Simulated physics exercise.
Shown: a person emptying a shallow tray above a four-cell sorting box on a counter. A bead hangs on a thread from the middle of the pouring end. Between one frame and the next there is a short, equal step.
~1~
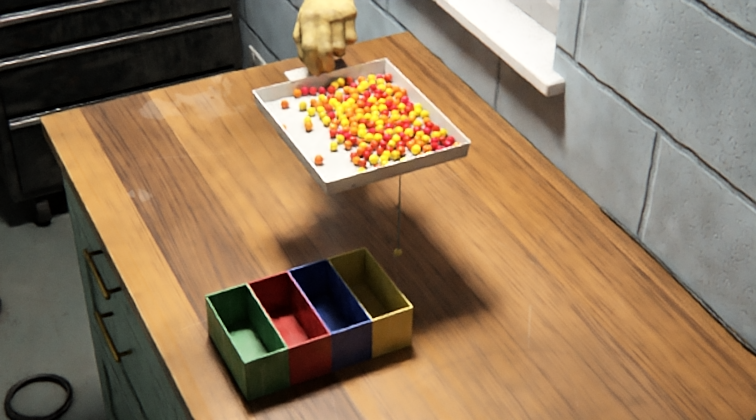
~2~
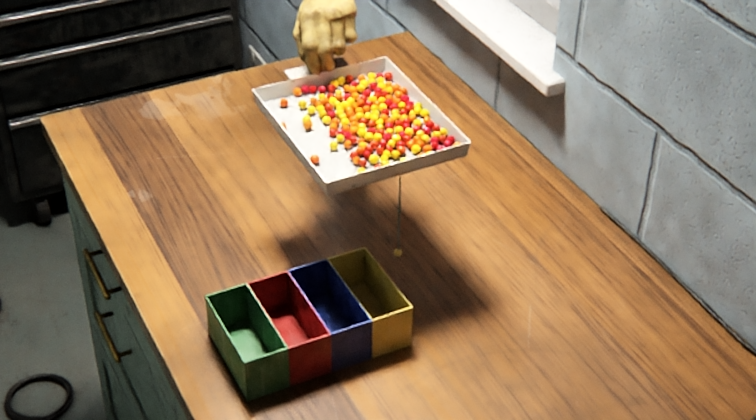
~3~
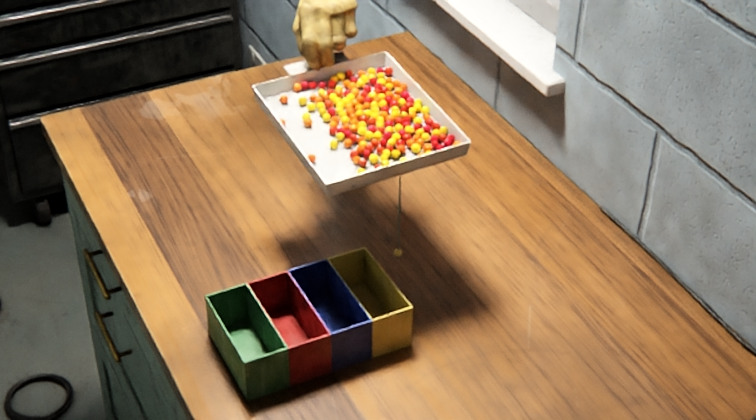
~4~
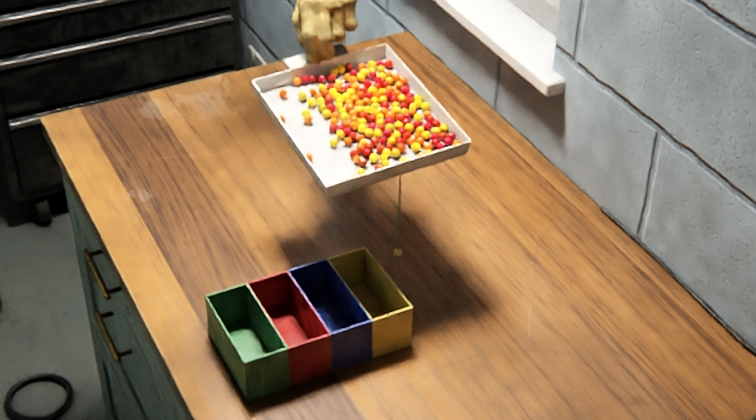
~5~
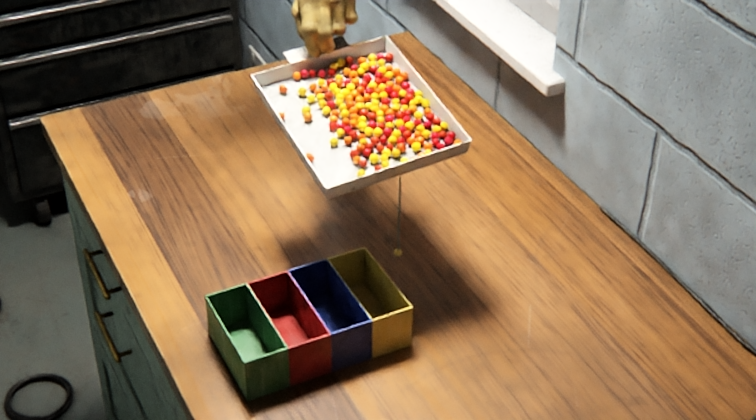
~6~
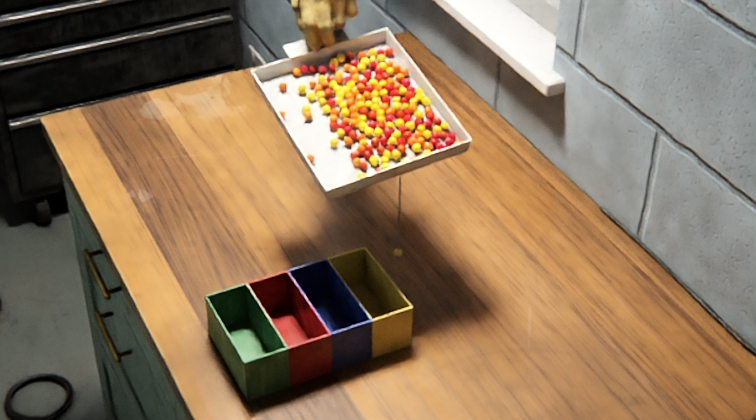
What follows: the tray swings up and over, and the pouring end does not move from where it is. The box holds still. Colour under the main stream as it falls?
Blue, I would say.
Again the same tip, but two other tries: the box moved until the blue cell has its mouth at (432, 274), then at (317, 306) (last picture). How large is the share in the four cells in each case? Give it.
70 % for the first, 80 % for the second.
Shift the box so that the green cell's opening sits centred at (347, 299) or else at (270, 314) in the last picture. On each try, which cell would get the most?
For the first spot the answer is that green cell, and for the second spot it is that blue cell.
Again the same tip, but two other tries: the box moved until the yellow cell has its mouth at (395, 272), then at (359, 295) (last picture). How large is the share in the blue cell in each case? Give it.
40 and 30 %.
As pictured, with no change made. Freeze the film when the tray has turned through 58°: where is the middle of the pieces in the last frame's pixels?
The centre of the load shows up near (369, 139) in the last view.
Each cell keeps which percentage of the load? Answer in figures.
Approximate shares in per cent - green cell 0, red cell 0, blue cell 50, yellow cell 30.
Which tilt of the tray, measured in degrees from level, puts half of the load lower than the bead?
Roughly 95 degrees from level.
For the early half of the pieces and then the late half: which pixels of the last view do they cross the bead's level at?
Roughly (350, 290) first, then roughly (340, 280).
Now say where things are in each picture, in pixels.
Corners of the pouring end at (327, 180) and (468, 141), level; middle of the load at (375, 120), round plastic beads; bead on its thread at (398, 252); green cell at (267, 371); red cell at (310, 356); blue cell at (351, 342); yellow cell at (392, 329), in the first picture.
Corners of the pouring end at (327, 181) and (468, 141), level; middle of the load at (375, 119), in the second picture.
Corners of the pouring end at (327, 182) and (468, 141), tipped barely, lowest at the left corner; middle of the load at (375, 116), in the third picture.
Corners of the pouring end at (328, 184) and (468, 140), tipped a little, lowest at the left corner; middle of the load at (375, 113), in the fourth picture.
Corners of the pouring end at (328, 186) and (468, 139), tipped a little, lowest at the left corner; middle of the load at (375, 110), in the fifth picture.
Corners of the pouring end at (328, 188) and (468, 139), tipped a little, lowest at the left corner; middle of the load at (375, 108), about two thirds on the move; green cell at (267, 371); red cell at (310, 356); blue cell at (351, 342); yellow cell at (392, 329), in the sixth picture.
Soon after the last picture, tray tipped steeply; nearly all on the tray; a stray few in the blue cell; a stray few falling or outside the box.
A little later, tray tipped right over; about a quarter on the tray; about a third in the blue cell; about a quarter in the yellow cell; a stray few in the red cell; a stray few in the green cell; about a quarter falling or outside the box.
Later still, tray tipped past a quarter turn; about half in the blue cell; about a third in the yellow cell; a stray few in the red cell; a stray few in the green cell; a small part falling or outside the box.
By the end, tray tipped past a quarter turn; about half in the blue cell; about a third in the yellow cell; a stray few in the red cell; a stray few in the green cell; a small part outside the box.
